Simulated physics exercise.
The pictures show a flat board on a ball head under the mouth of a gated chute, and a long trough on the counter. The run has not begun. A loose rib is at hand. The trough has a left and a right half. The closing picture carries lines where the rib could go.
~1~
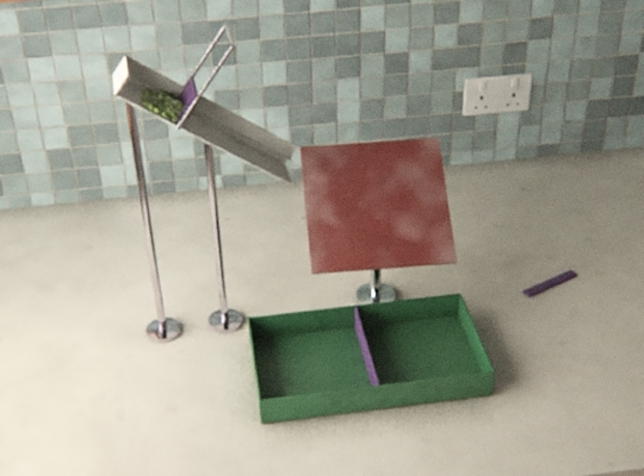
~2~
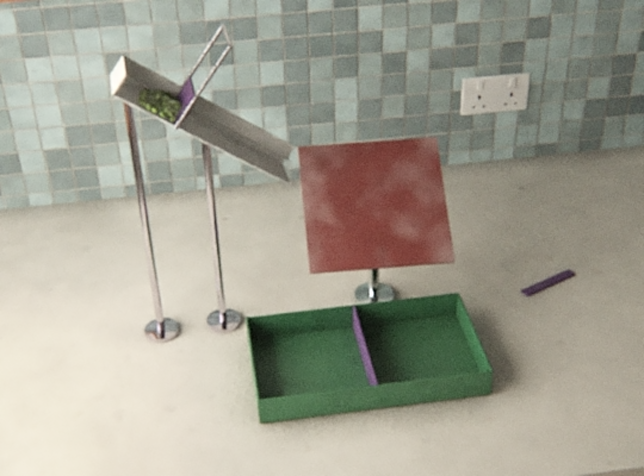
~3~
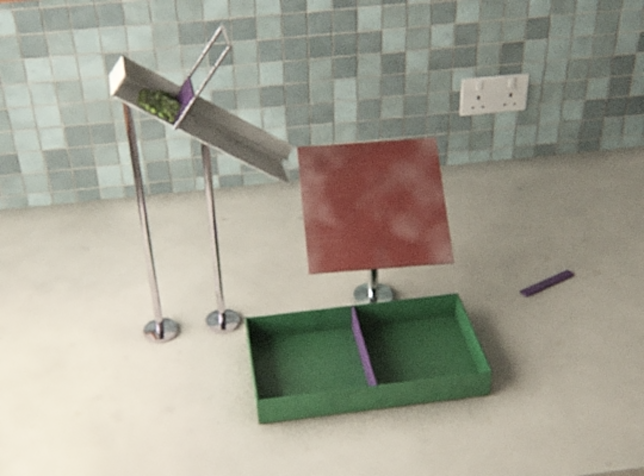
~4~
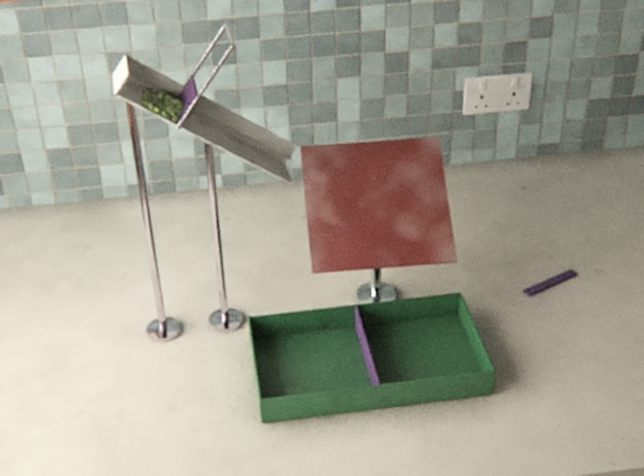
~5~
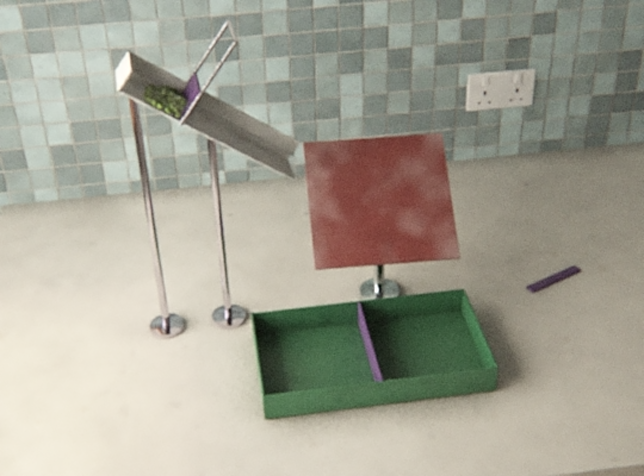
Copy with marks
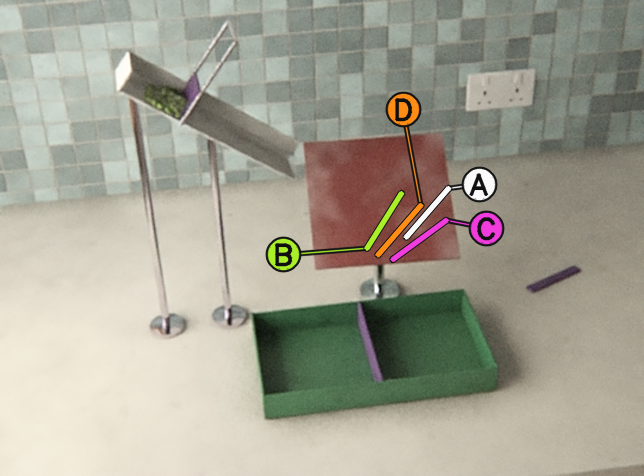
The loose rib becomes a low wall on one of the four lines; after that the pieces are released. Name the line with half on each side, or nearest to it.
Take D.
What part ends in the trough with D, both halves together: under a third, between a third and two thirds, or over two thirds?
It is over two thirds.
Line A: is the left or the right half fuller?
The right half.
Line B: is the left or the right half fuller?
The left half.
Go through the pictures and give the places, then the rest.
The first frame shows load behind the gate near (166, 101), dried peas; lip of the chute near (288, 175), sloping fairly steeply.
The second frame shows middle of the board near (375, 203), tilted fairly steeply; middle of its low edge near (383, 268); of its high edge near (368, 142).
The third frame shows front corners of the trough near (258, 401) and (491, 372); front end of its middle wall near (376, 386); gate still shut near (189, 91).
The fourth frame shows middle of the load near (166, 101); lip near (288, 174).
The fifth frame shows middle of the load near (169, 97); lip near (291, 170).
On the marked copy, line A from (448, 188) to (406, 237); line B from (401, 193) to (367, 248); line C from (446, 220) to (392, 259); line D from (420, 205) to (378, 254).
With A, of what is caught, a small share in the left half, the bulk in the right.
With B, of what is caught, the bulk in the left half, close to a quarter in the right.
With C, of what is caught, close to a quarter in the left half, the bulk in the right.
With D, of what is caught, close to two thirds in the left half, close to a third in the right.
